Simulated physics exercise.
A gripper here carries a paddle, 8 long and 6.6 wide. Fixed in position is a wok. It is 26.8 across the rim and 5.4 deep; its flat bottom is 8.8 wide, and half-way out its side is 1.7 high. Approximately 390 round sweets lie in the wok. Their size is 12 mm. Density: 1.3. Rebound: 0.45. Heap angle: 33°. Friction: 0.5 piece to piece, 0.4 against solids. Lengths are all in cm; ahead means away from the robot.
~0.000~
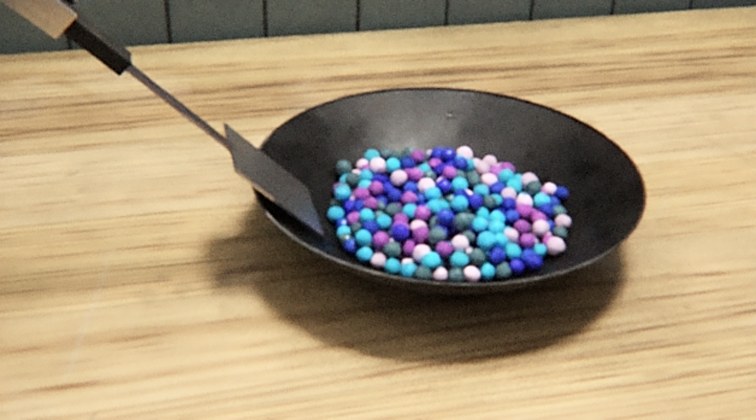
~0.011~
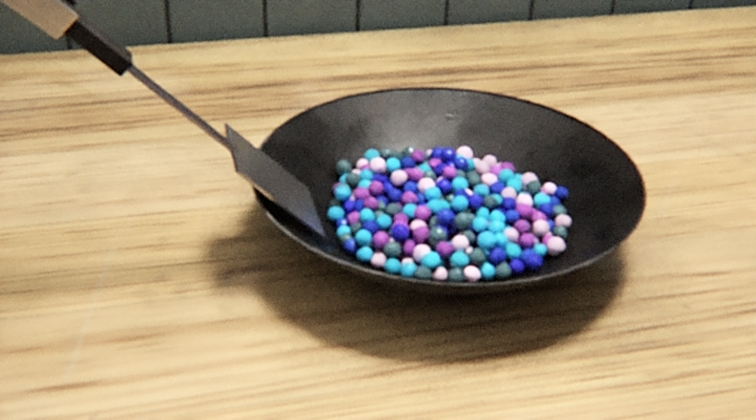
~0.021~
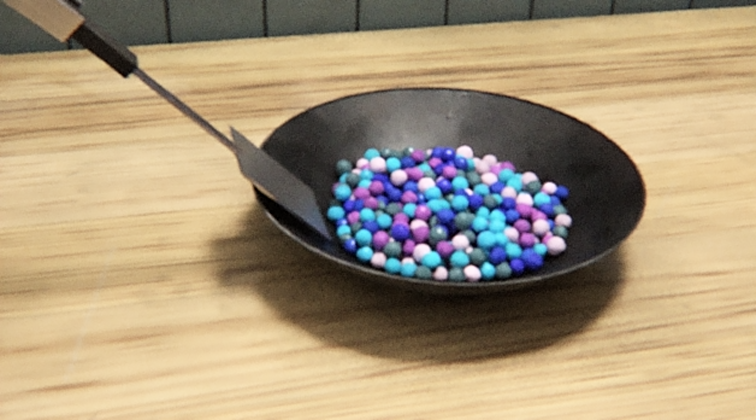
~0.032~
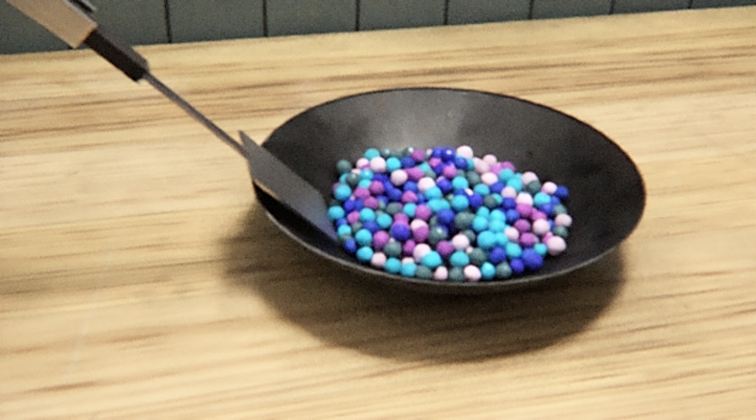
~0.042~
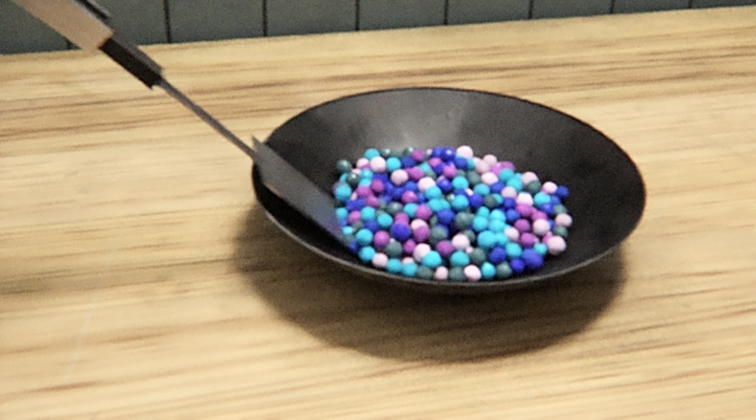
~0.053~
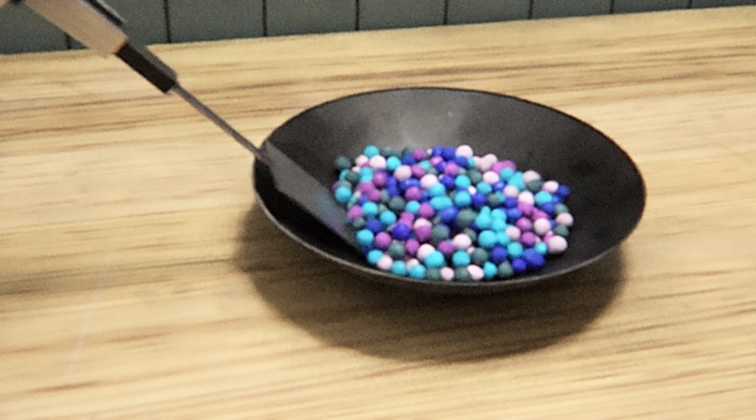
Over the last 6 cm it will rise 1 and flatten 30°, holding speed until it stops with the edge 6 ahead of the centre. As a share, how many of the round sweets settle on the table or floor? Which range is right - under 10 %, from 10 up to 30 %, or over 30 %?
Right range: Under 10 %.
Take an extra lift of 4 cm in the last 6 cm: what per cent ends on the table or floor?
5 per cent.
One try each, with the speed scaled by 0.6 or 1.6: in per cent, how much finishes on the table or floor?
Some 0 and 15 per cent.
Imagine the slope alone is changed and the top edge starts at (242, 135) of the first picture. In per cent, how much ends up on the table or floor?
5 percent or so.
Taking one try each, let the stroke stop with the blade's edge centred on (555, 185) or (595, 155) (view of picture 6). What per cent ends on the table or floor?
I'd say roughly 15 per cent, then roughly 40 per cent.
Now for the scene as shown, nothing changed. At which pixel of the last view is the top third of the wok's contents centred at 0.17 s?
About pixel (539, 177).
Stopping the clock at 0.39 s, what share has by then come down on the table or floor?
5 %.
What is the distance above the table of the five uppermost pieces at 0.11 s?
Somewhere around 6 centimetres high.
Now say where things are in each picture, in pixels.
The paddle top edge at (230, 146), sloping 46°; upper third of the load around (445, 202), from x 335 to 565, top at y 155; 386 in the wok, in the first frame.
The paddle top edge at (231, 147), sloping 46°; upper third of the load around (445, 202), from x 335 to 565, top at y 155, in the second frame.
The paddle top edge at (235, 149), sloping 46°; upper third of the load around (445, 202), from x 335 to 565, top at y 155, in the third frame.
The paddle top edge at (245, 153), sloping 46°; upper third of the load around (445, 201), from x 335 to 565, top at y 155, in the fourth frame.
The paddle top edge at (258, 158), sloping 46°; upper third of the load around (445, 201), from x 340 to 565, top at y 155, in the fifth frame.
The paddle top edge at (271, 163), sloping 46°; upper third of the load around (447, 199), from x 340 to 565, top at y 155; 386 in the wok, in the sixth frame.
After 0.11 s, sloping 46°, highest piece 6 above the table; 386 in the wok.
After 0.17 s, sloping 35°, highest piece 7 above the table; 382 in the wok, 4 on the blade or in flight.
After 0.39 s, sloping 16°, highest piece 7 above the table; 362 in the wok, 22 on the table or floor, 2 on the blade or in flight.
After 1.44 s, sloping 16°, highest piece 7 above the table; 362 in the wok, 24 on the table or floor.
In the end, 362 in the wok, 24 on the table or floor. That is 6 % on the table or floor.
